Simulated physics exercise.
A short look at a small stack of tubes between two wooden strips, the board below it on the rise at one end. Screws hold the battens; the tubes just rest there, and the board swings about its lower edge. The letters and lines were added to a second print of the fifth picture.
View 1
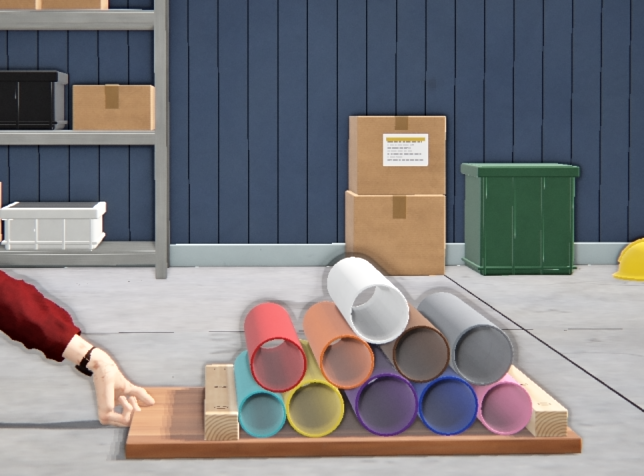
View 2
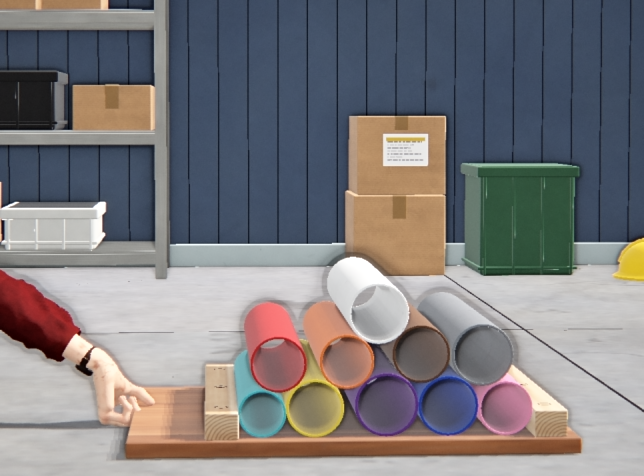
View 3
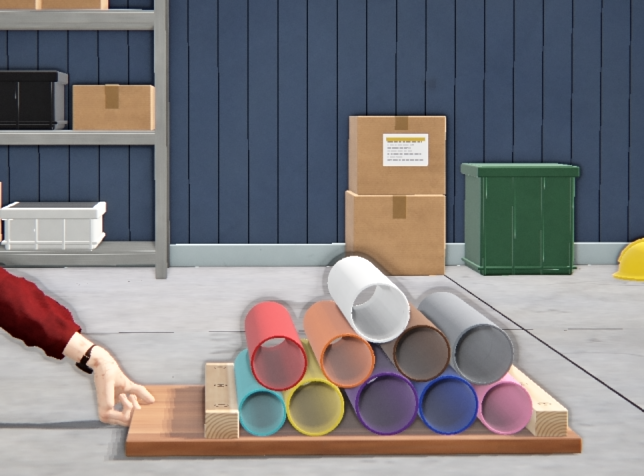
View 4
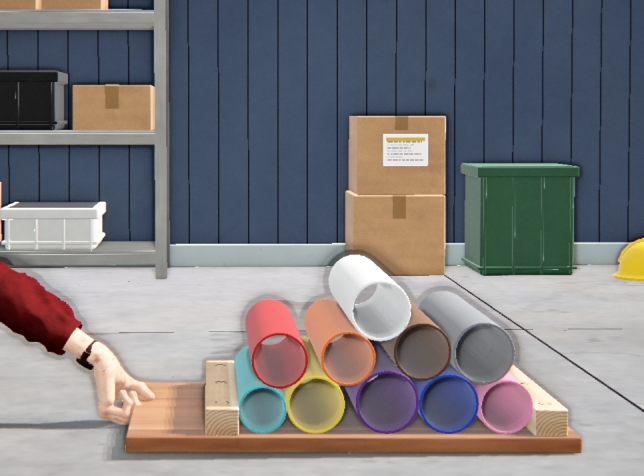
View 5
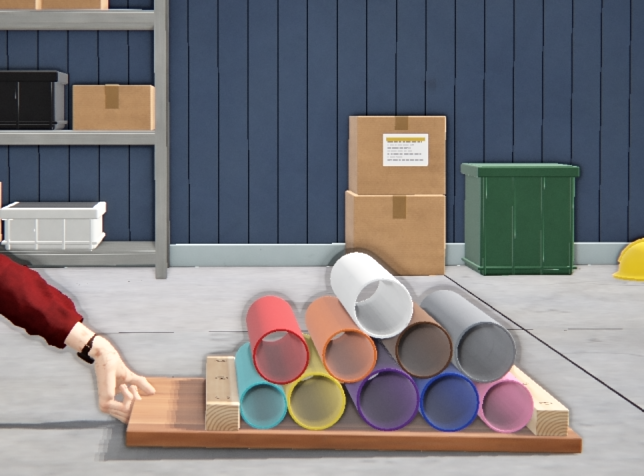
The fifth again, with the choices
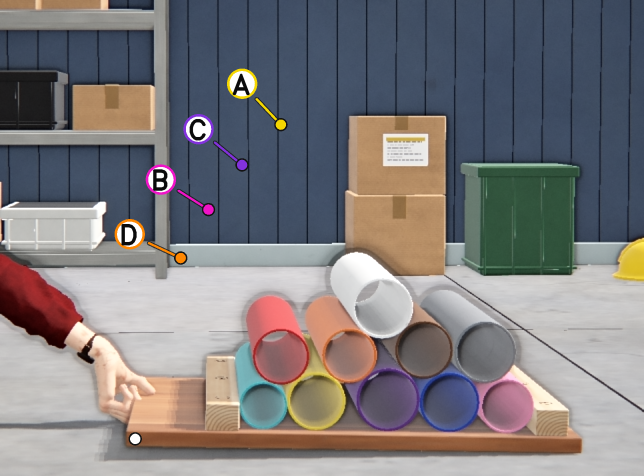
In a storeroom with shelves and boxes, a hand at the left end of a wooden board raises that end very slightly, while the colourful tubes stacked between two wooden strips barely shift, staying in their pile.
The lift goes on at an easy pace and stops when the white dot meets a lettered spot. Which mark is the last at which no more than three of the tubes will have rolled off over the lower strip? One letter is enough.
Stop at B.
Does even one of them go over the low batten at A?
At A: Yes.
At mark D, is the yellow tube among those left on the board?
The yellow tube: Yes.
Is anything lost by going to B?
At B: Yes.
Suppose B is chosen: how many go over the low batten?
At B the number is three.
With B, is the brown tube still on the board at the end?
The brown tube: No.
On the marked copy, A at (281, 125); B at (208, 209); C at (242, 165); D at (181, 258); the white dot at (135, 439).
With B. Early on, board at 18°.
Further on, board at 32°.
At the end, board at 32°, three over the low batten (brown, grey, white).
As for the rest, A five over the low batten; C five over the low batten; D three over the low batten (brown, grey, white).
